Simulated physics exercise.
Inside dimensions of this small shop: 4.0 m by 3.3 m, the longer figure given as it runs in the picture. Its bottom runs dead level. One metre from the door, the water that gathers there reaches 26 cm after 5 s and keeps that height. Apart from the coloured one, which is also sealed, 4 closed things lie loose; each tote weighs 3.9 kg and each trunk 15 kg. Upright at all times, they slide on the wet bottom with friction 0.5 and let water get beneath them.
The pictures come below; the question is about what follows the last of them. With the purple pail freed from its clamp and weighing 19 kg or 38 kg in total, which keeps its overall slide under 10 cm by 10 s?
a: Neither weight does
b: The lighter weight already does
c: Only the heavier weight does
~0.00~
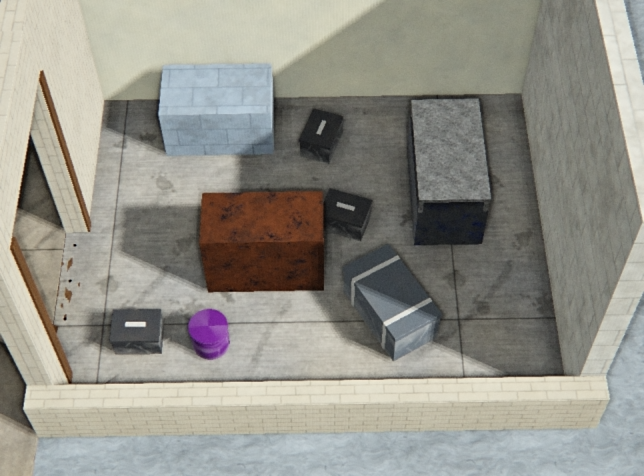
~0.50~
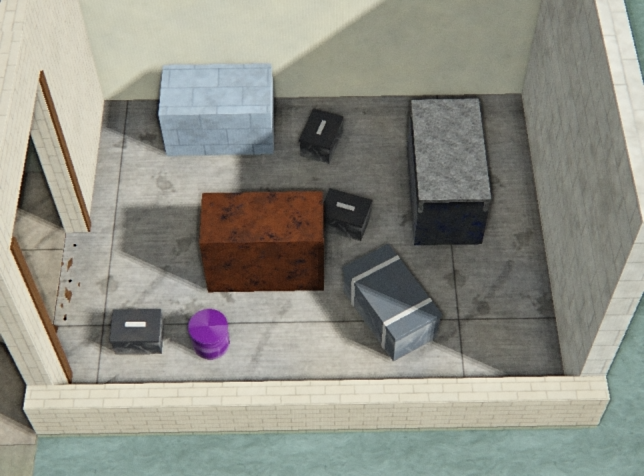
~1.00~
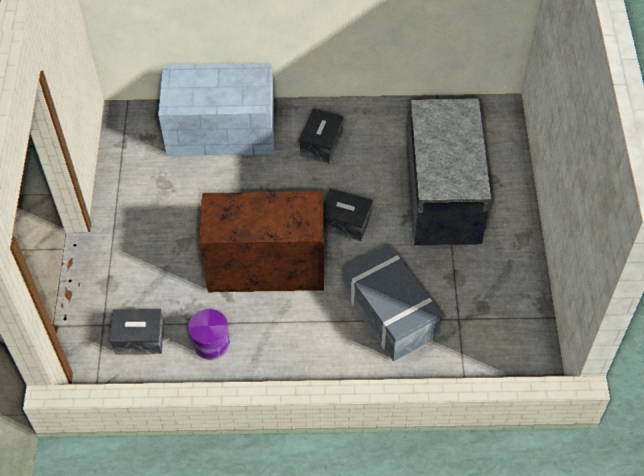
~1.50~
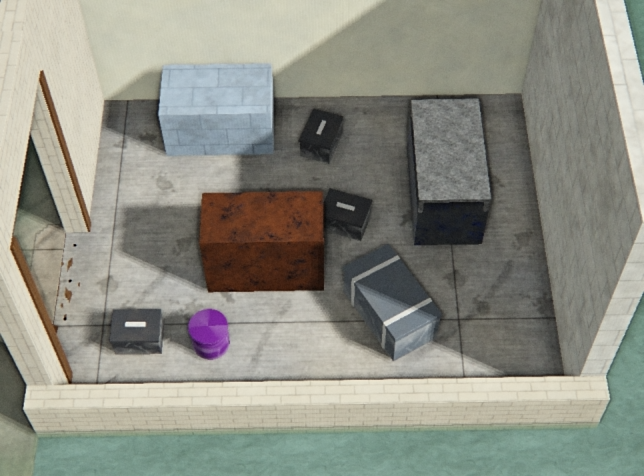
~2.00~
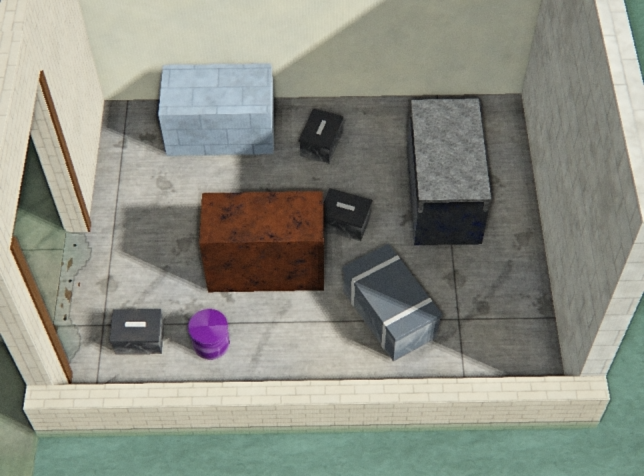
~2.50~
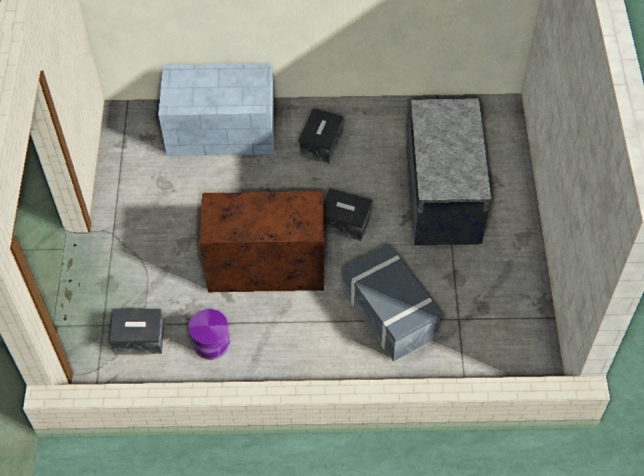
Only the heavier weight does.
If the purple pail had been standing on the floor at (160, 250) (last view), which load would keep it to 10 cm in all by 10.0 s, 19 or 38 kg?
Here only the heavier suffices.
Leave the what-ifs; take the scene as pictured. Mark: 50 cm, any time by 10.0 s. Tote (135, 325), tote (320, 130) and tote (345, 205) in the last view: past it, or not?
First above the mark, second above the mark, third below the mark.
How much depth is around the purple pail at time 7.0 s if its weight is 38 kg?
12 cm, roughly.
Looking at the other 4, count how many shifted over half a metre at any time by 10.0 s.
It adds up to 3.
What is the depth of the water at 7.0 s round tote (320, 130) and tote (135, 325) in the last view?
Roughly 5 and 10 cm.
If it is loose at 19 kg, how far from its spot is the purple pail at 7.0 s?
Close to 50 centimetres.
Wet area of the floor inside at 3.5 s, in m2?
The covered patch comes to about 2.0 m2.
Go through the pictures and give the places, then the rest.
The first picture shows the purple pail at (208, 326), on the bottom; water covers 0.0 m2; 0 of 5 have shifted.
The second picture shows the purple pail at (208, 326) rests on the ground; 0.0 m2 under water; 0 of 5 have shifted.
The third picture shows the purple pail at (208, 326), on the bottom; 0.0 m2 under water; 0 of 5 have shifted.
The fourth picture shows the purple pail at (208, 326) rests on the ground; 0.0 m2 under water; 0 of 5 have shifted.
The fifth picture shows the purple pail at (208, 326) rests on the ground; water covers 0.0 m2; 0 of 5 have shifted.
The sixth picture shows the purple pail at (208, 326), on the bottom; water covers 0.6 m2; 0 of 5 have shifted.
After 3.5 s the purple pail would be 0 cm from its start with 19 kg and 0 cm from its start with 38 kg; 2 cm of water round it then.
After 4.5 s the purple pail would be 0 cm from its start with 19 kg and 0 cm from its start with 38 kg; 9 cm of water round it then.
After 7.0 s the purple pail would be 49 cm from its start with 19 kg and 0 cm from its start with 38 kg; 12 cm of water round it then.
After 10.0 s the purple pail would be 135 cm from its start with 19 kg and 0 cm from its start with 38 kg; 13 cm of water round it then.
